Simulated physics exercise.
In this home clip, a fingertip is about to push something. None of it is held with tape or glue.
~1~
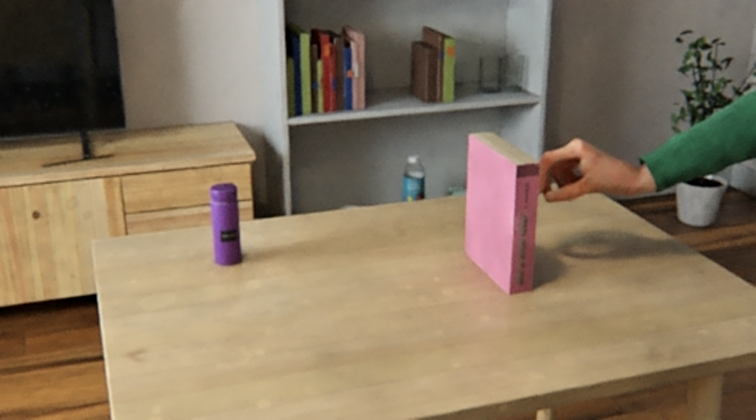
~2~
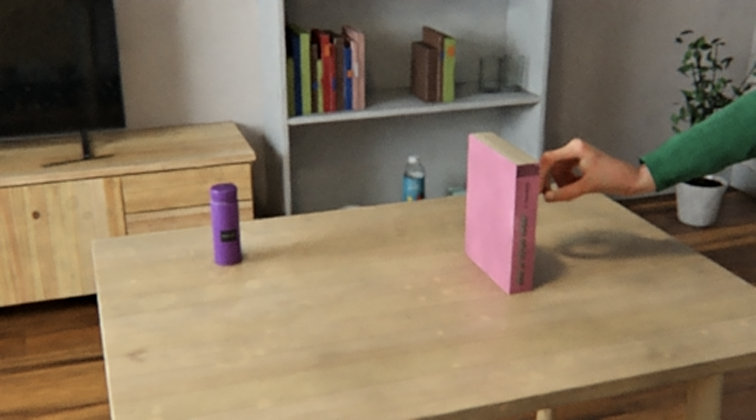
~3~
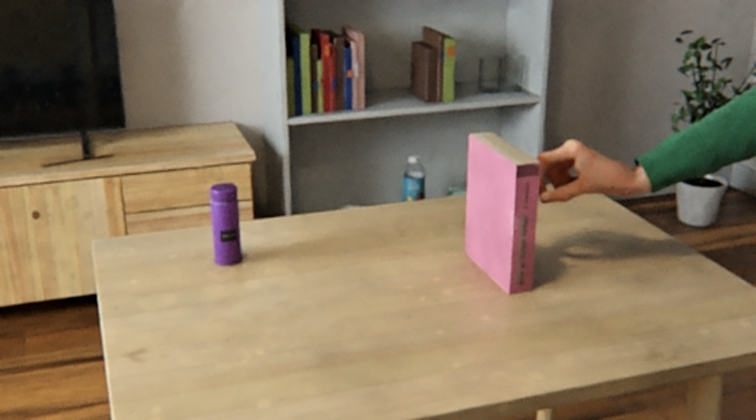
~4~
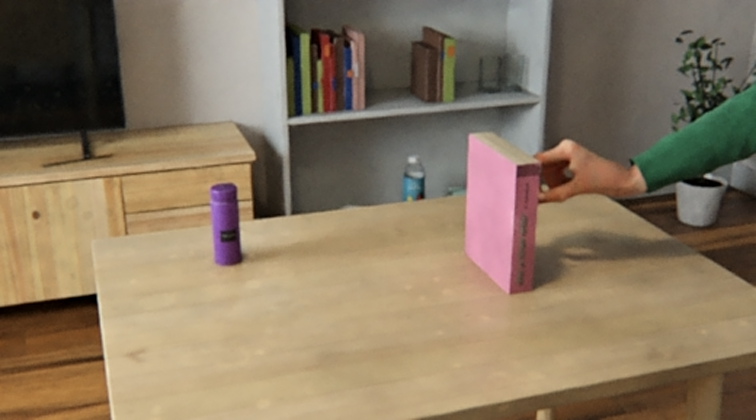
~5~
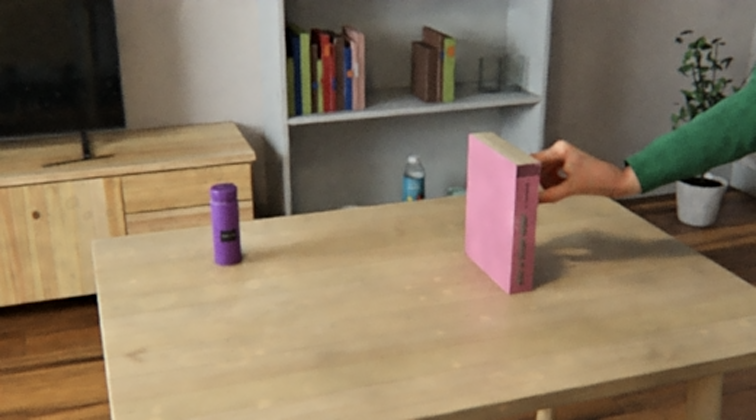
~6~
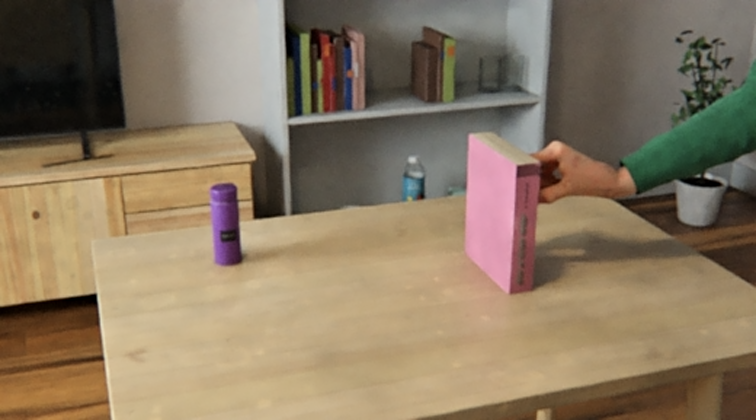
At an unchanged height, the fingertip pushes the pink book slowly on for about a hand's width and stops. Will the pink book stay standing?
It ends up fallen.
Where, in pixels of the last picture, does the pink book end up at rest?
Around (414, 272).
Then, 0.40 s later than the last frame, pink book tilted by 14° near (484, 212).
Then, 0.70 s later than the last frame, pink book on its side near (428, 258).
Then, 0.80 s later than the last frame, pink book on its side near (418, 260).
Then, 0.90 s later than the last frame, pink book on its side near (414, 272).
When it is over, lying over on the table, pink book. End places, in pixels of the last picture, pink book near (414, 272).
